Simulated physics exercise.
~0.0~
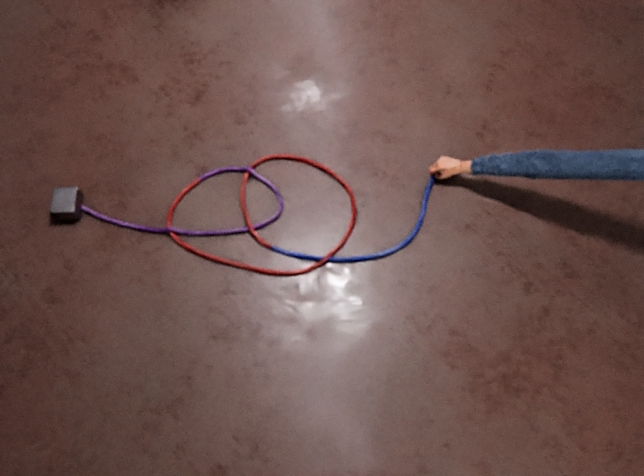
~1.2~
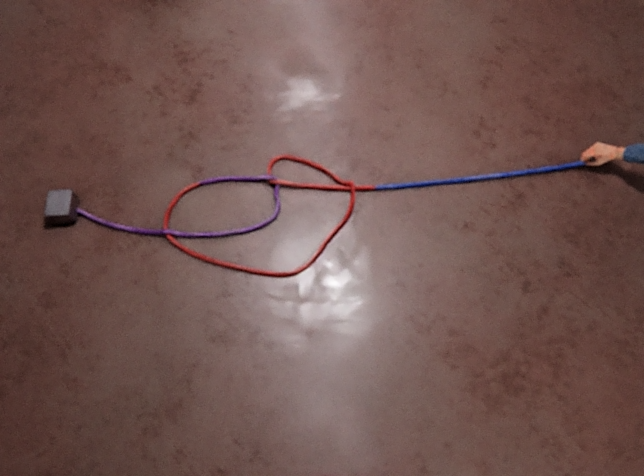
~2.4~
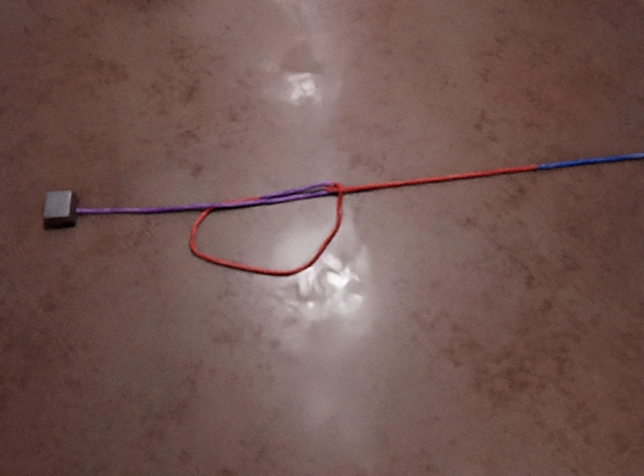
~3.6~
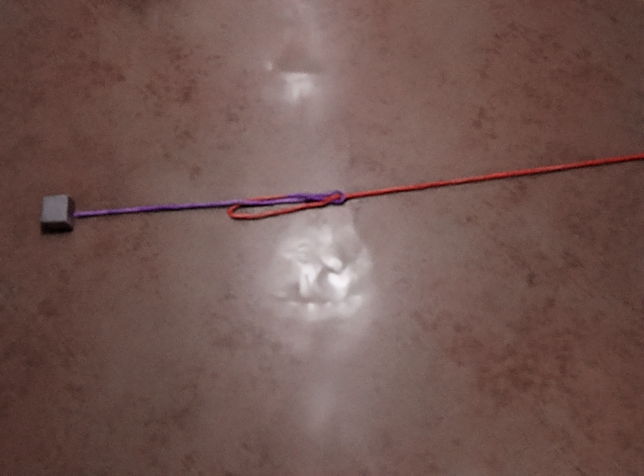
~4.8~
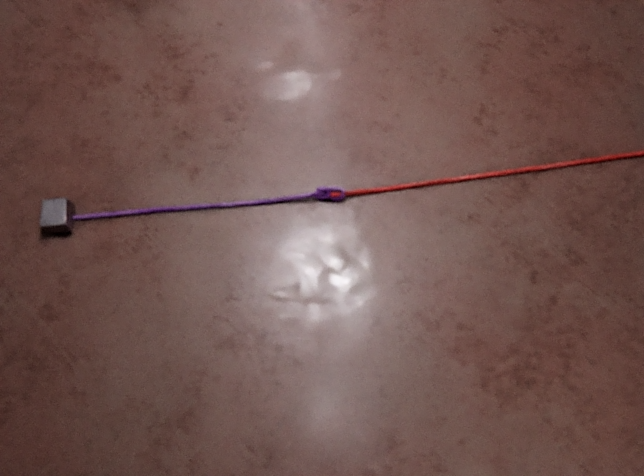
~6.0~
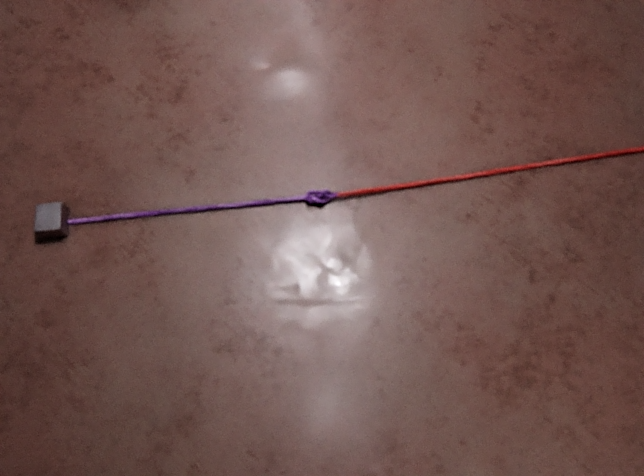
A rope lies in overlapping loops on a brown floor, its purple end fixed to a small grey block at the left while a hand in a blue sleeve holds the blue end at the right. The hand pulls that end away to the right and passes out of view, drawing the blue section straight. The red and purple loops narrow, leaving one red loop sagging below the line. That loop shrinks to a thin sliver, then closes. Finally the rope stretches nearly straight from the block, with a small, tight knot jammed where purple meets red.
